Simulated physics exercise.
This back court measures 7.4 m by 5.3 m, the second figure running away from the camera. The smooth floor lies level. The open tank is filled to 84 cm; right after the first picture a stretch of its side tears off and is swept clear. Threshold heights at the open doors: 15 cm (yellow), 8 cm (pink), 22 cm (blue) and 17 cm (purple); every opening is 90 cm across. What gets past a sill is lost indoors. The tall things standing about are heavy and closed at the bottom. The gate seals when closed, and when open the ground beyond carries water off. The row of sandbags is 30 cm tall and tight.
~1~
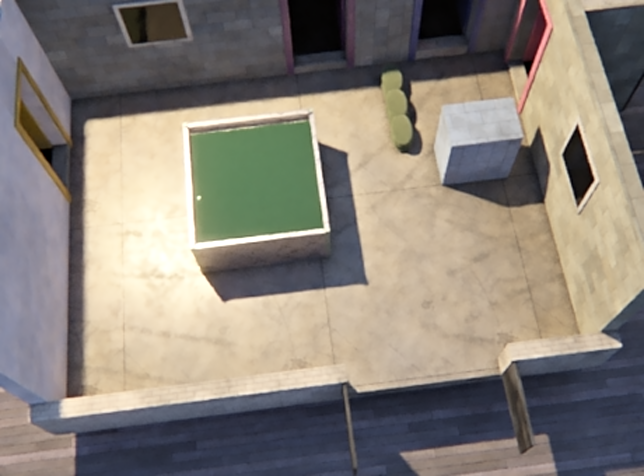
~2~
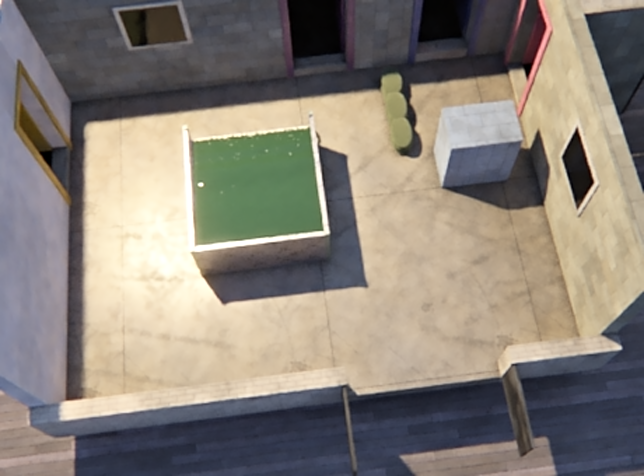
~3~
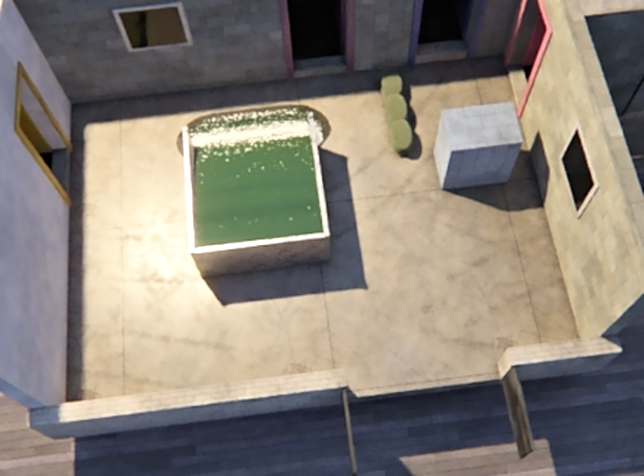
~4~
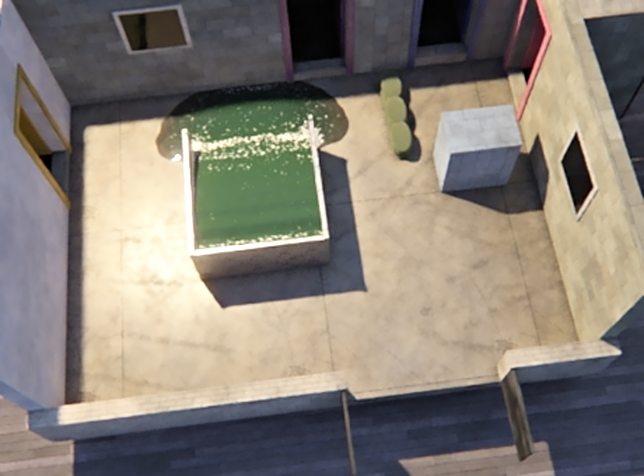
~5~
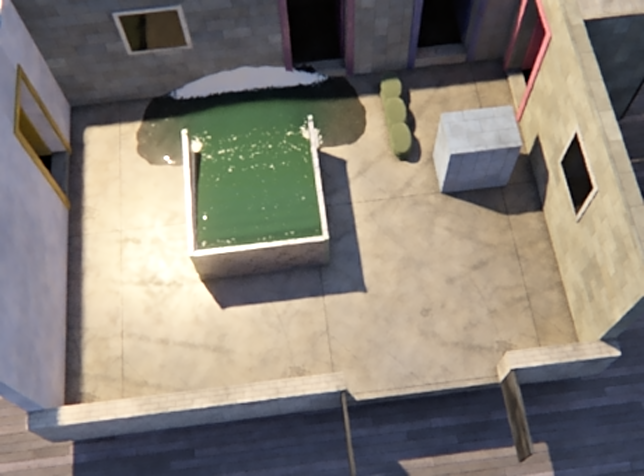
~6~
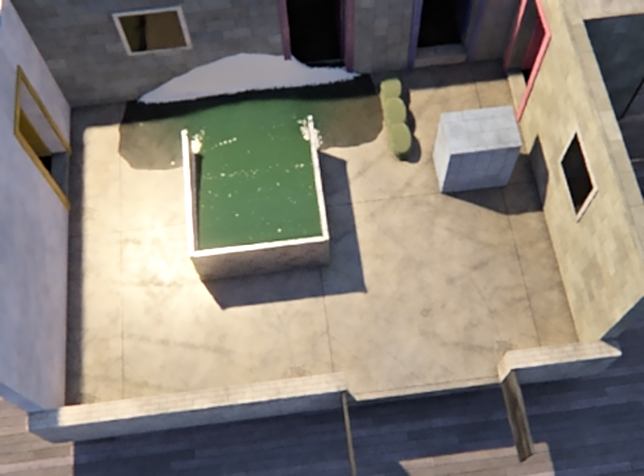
In a walled courtyard, green water pours from the open tank's far side and spreads outward.
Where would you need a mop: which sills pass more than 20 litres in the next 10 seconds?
The water let in: At the yellow door it passes the limit; at the pink door it exceeds the limit; at the blue door it stays under the limit; at the purple door it goes over the limit.
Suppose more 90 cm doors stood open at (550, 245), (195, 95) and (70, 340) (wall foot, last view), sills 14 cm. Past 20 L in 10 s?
In turn: Not over, over, under.
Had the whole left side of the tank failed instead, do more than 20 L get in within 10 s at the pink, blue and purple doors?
Against that limit: Pink not over, blue below, purple not over.
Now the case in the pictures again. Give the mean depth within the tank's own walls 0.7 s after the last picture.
Some 38 cm.
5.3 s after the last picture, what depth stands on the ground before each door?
Depths in cm: Yellow 9, pink 7, blue 3, purple 9.
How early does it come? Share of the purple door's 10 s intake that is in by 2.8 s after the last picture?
About 95 per cent.
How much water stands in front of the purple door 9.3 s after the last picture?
Some 6.5 cm.
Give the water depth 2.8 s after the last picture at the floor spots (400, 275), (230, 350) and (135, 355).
Roughly 2, 0 and 4 cm, in turn.
Then, 0.7 s after the last picture water covers 20 % of the floor and is deepest (57 cm) near (242, 100); yellow door not reached, pink door not reached, blue door 7 cm at the sill, 0 L in, purple door 35 cm at the sill, 44 L in.
Then, 1.5 s after the last picture water covers 35 % of the floor and is deepest (48 cm) near (82, 109); yellow door 25 cm at the sill, 4 L in, pink door 9 cm at the sill, 18 L in, blue door 11 cm at the sill, 0 L in, purple door 28 cm at the sill, 114 L in.
Then, 2.8 s after the last picture water covers 70 % of the floor and is deepest (27 cm) near (82, 118); yellow door 22 cm at the sill, 49 L in, pink door 17 cm at the sill, 111 L in, blue door 7 cm at the sill, 0 L in, purple door 19 cm at the sill, 144 L in.
Then, 5.3 s after the last picture water covers 95 % of the floor and is deepest (15 cm) near (66, 420); yellow door 9 cm at the sill, 63 L in, pink door 7 cm at the sill, 146 L in, blue door 3 cm at the sill, 0 L in, purple door 9 cm at the sill, 149 L in.
Then, 9.3 s after the last picture water covers 95 % of the floor and is deepest (12 cm) near (470, 197); yellow door 6 cm at the sill, 63 L in, pink door 4 cm at the sill, 147 L in, blue door 3 cm at the sill, 0 L in, purple door 6 cm at the sill, 149 L in.
